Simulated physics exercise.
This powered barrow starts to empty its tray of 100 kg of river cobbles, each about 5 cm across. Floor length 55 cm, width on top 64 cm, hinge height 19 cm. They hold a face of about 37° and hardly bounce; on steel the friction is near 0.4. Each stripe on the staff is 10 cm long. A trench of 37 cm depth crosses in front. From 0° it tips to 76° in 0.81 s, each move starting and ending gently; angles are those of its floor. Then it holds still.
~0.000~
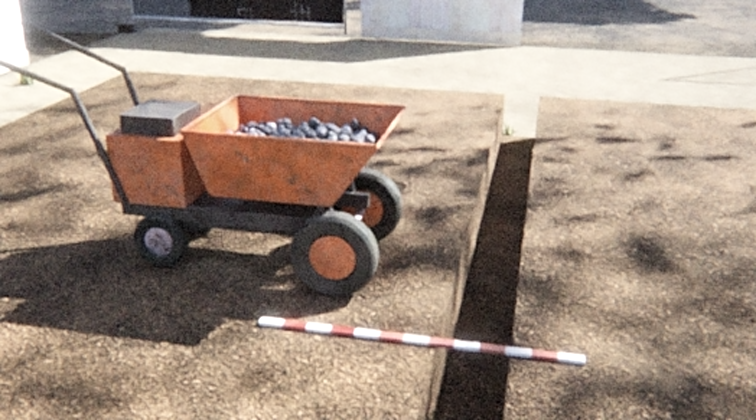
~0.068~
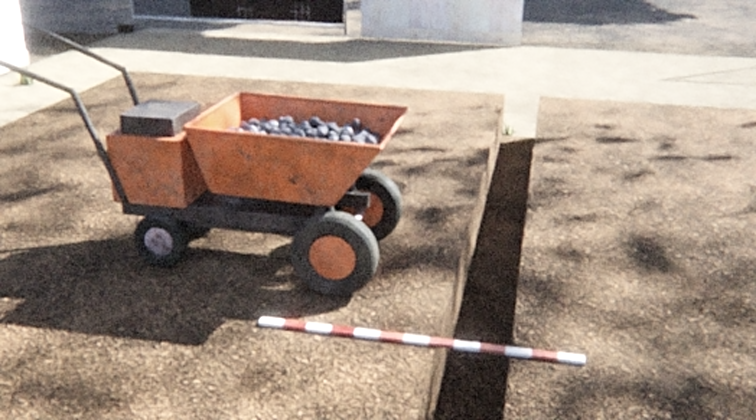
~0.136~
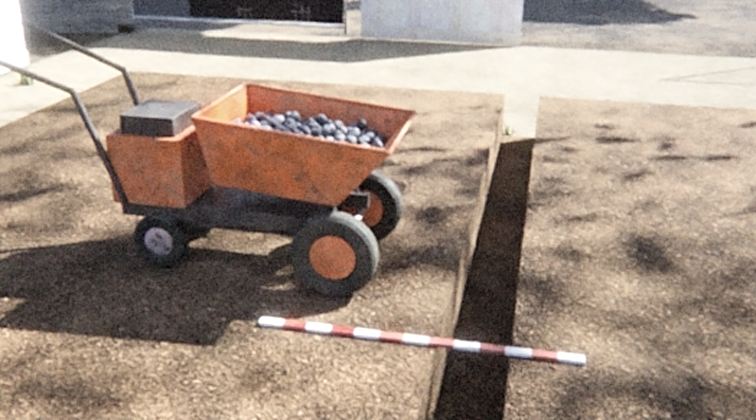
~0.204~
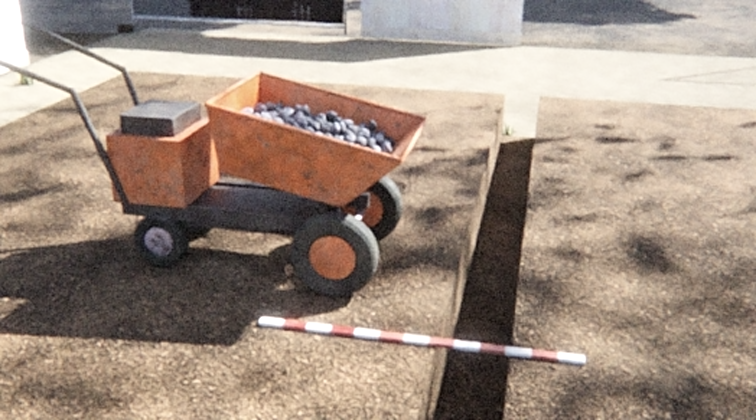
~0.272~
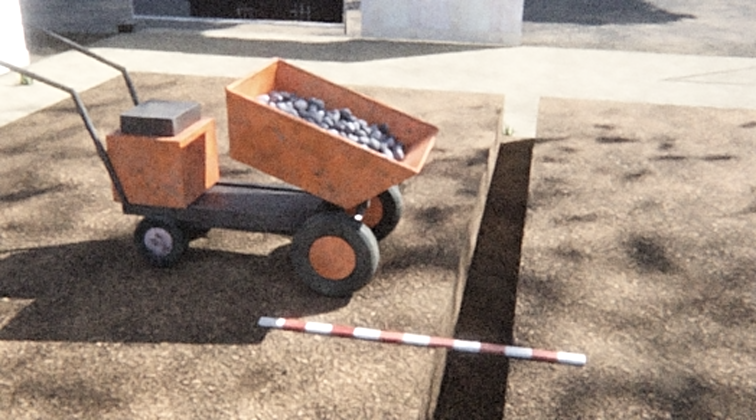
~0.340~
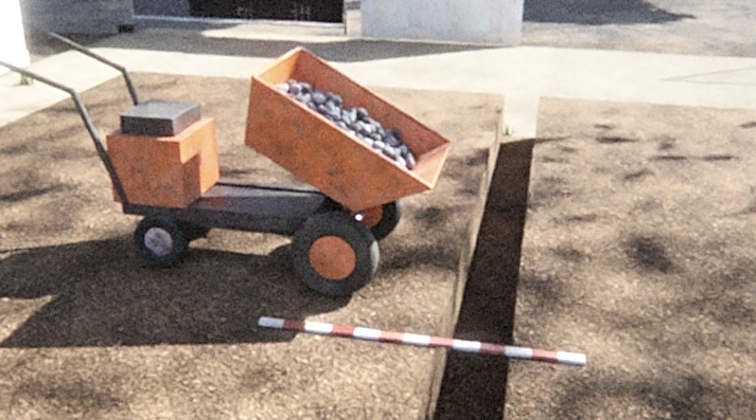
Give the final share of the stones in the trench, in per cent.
About 71 per cent.
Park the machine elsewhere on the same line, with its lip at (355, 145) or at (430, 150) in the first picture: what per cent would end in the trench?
Near 90 per cent from the first place, 15 from the second.
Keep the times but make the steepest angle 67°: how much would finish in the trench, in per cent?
Then about 70 per cent.
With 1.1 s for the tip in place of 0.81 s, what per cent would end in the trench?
Then about 80 per cent.
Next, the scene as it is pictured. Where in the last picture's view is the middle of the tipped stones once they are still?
Near (498, 332).
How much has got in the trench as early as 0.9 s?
Some 30 per cent.
After 0.6 s the floor is at 64°; 100 % in the tray; the foremost stones are at (445, 229).
After 0.9 s the floor is at 76°; 64 % in the tray, 29 % in the trench, 8 % past the trench; the foremost stones are at (545, 280).
After 1.3 s the floor is at 76°; 17 % in the tray, 54 % in the trench, 29 % past the trench; the foremost stones are at (676, 285).
After 3.2 s the floor is at 76°; 0 % in the tray, 71 % in the trench, 29 % past the trench; the foremost stones are past the picture's edge.
